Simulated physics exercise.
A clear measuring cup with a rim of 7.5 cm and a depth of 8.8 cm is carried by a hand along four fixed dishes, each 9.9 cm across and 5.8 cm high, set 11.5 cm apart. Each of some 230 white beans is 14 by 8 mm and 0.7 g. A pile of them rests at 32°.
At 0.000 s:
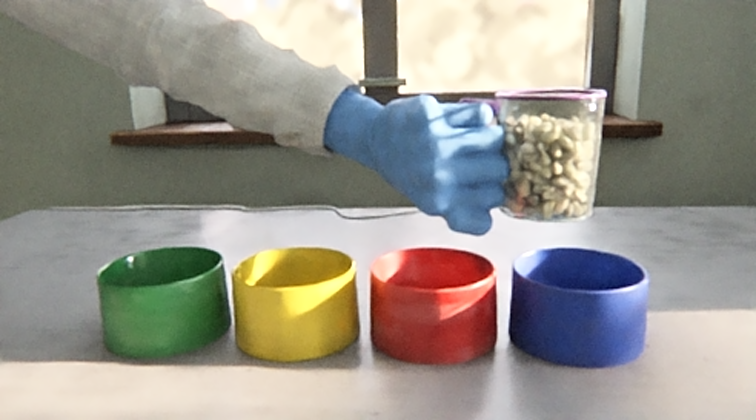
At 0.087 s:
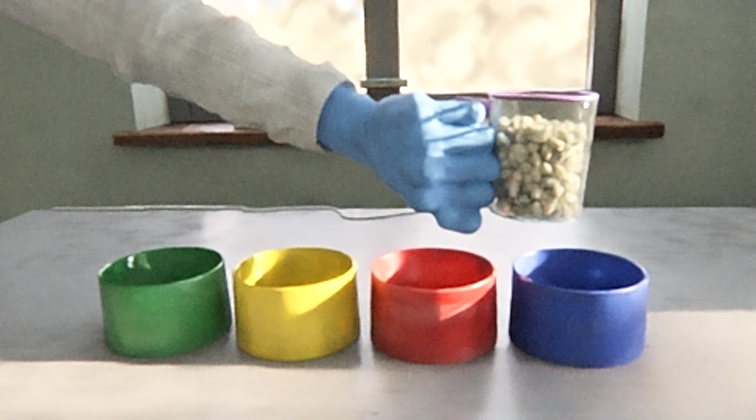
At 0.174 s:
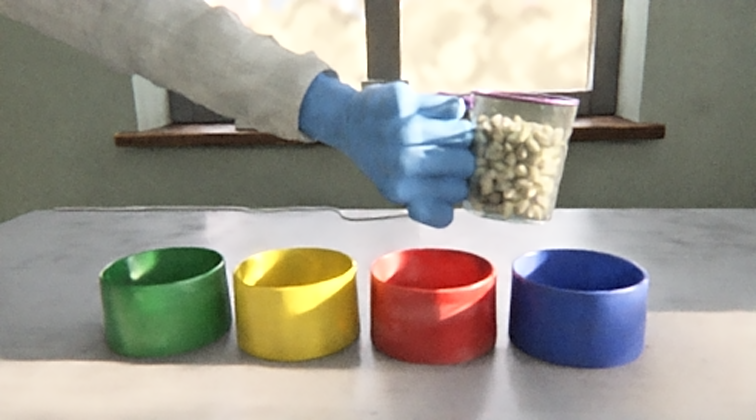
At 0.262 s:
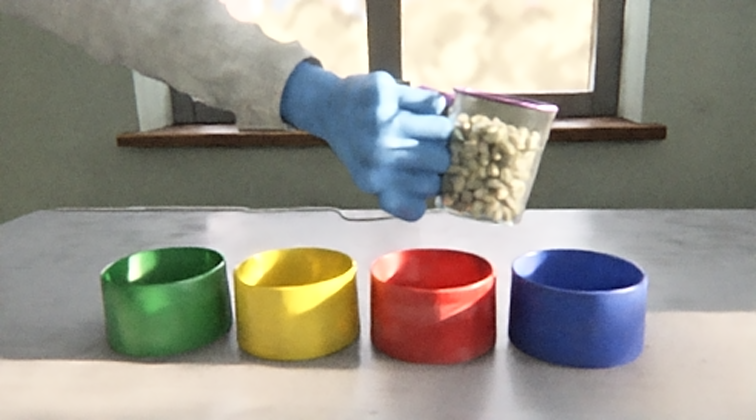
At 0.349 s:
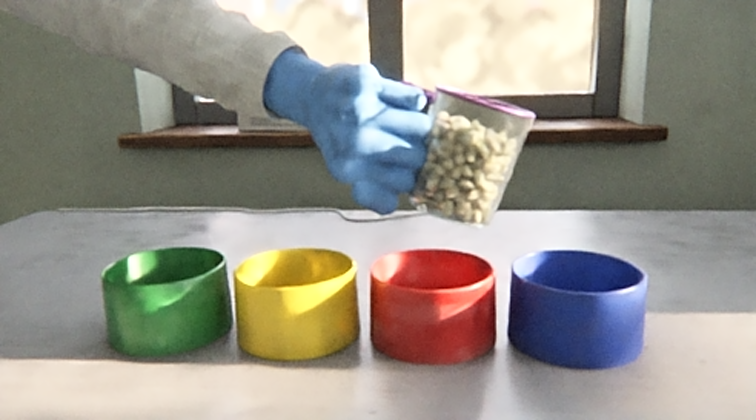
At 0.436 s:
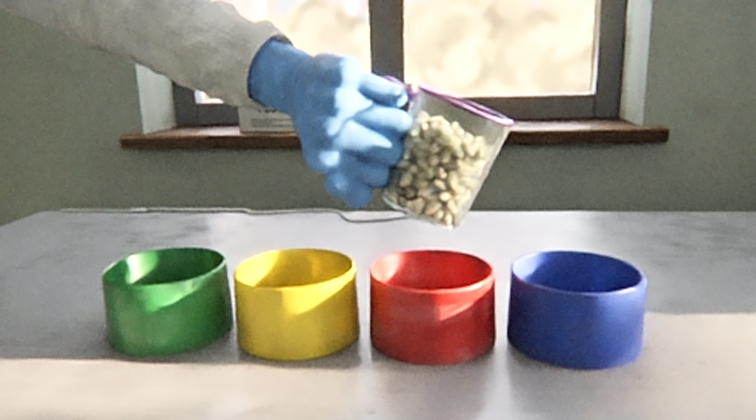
On a grey table by a window, a blue-gloved hand moving a clear cup of pale beans left above coloured dishes, tilting it rightward.
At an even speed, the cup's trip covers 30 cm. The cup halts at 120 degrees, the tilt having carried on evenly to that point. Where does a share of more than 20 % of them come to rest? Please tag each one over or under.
Red dish - under; blue dish - under; green dish - under; yellow dish - over; counter - over.
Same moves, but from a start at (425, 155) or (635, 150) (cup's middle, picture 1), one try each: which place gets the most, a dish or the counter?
Try 1 - green; try 2 - yellow.
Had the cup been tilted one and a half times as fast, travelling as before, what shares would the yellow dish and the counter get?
In that case the yellow dish gets 70 while the counter gets 30.
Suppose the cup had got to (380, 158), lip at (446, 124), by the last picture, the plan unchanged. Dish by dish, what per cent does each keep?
Per cent kept: Red 0, blue 0, green 0, yellow 70.
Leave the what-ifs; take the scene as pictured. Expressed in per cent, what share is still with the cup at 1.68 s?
Around 95 per cent of the load.
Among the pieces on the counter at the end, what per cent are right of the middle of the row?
The answer is some 0 per cent.
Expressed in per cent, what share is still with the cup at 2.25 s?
Around 5 in a hundred.
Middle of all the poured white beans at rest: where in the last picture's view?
Near (279, 319).
Then, at 1.18 s, tilt 68 degrees; cup holds 100 %.
After 1.68 s, tilt 98 degrees; cup holds 95 %, yellow 5 %.
After 2.25 s, tilt 120 degrees; cup holds 5 %, yellow 60 %.
By 3.3 s all is still; red 0 %, blue 0 %, green 0 %, yellow 65 %, counter 35 %.
